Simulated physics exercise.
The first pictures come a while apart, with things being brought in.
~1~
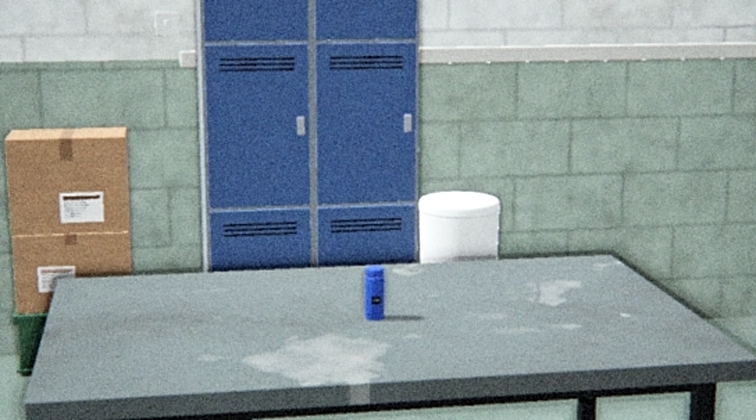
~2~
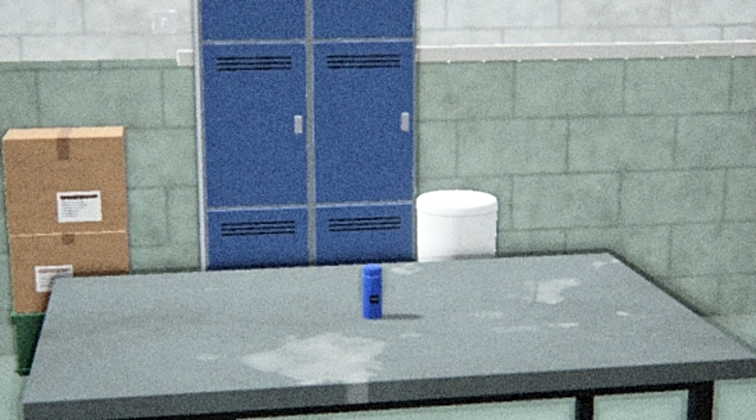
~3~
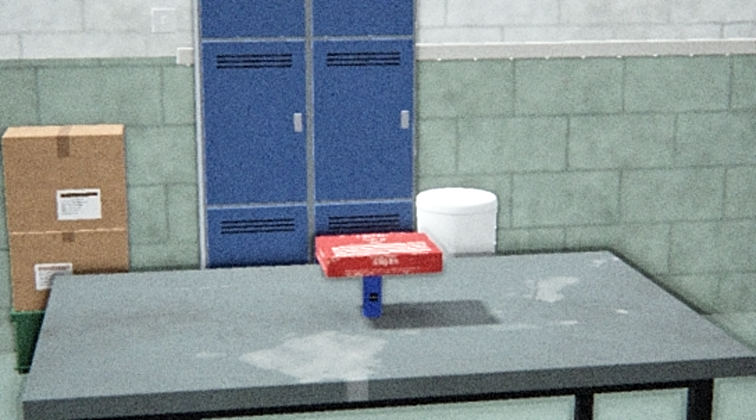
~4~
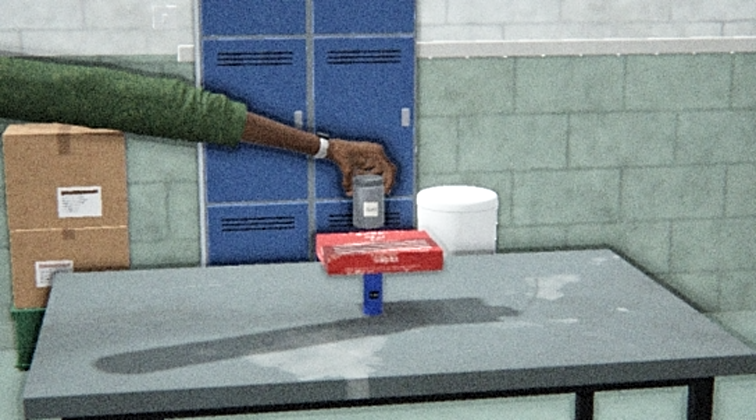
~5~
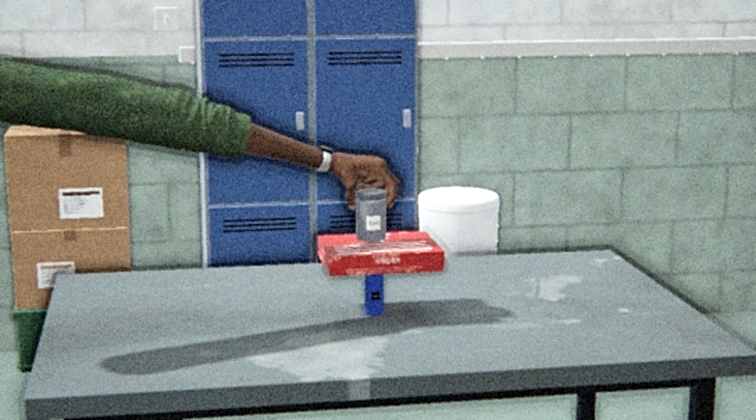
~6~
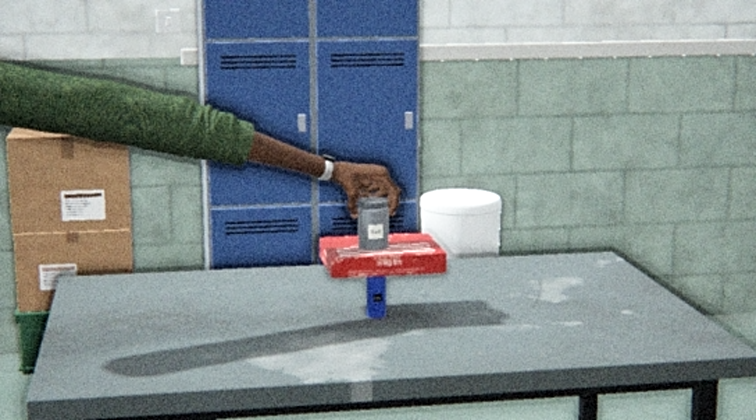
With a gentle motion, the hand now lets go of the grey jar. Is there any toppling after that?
The stack will stay as built.
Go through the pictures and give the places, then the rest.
The last thing is not in view yet; blue shaker (375, 293), in the first frame.
The last thing is not in view yet; blue shaker (372, 292), in the second frame.
The last thing is not in view yet; blue shaker (372, 290), in the third frame.
Still above its spot; grey jar (368, 201); blue shaker (373, 288), in the fourth frame.
Still above its spot; grey jar (371, 215); blue shaker (374, 289), in the fifth frame.
Set down, still held; grey jar (373, 224); blue shaker (376, 291), in the sixth frame.
Then, 0.20 s on from there, no change.
Then, 0.40 s on from there, grey jar resting near (373, 224).
In the end, all 3 unmoved. At the end, from the last picture's camera, grey jar near (373, 224). The stack holds.
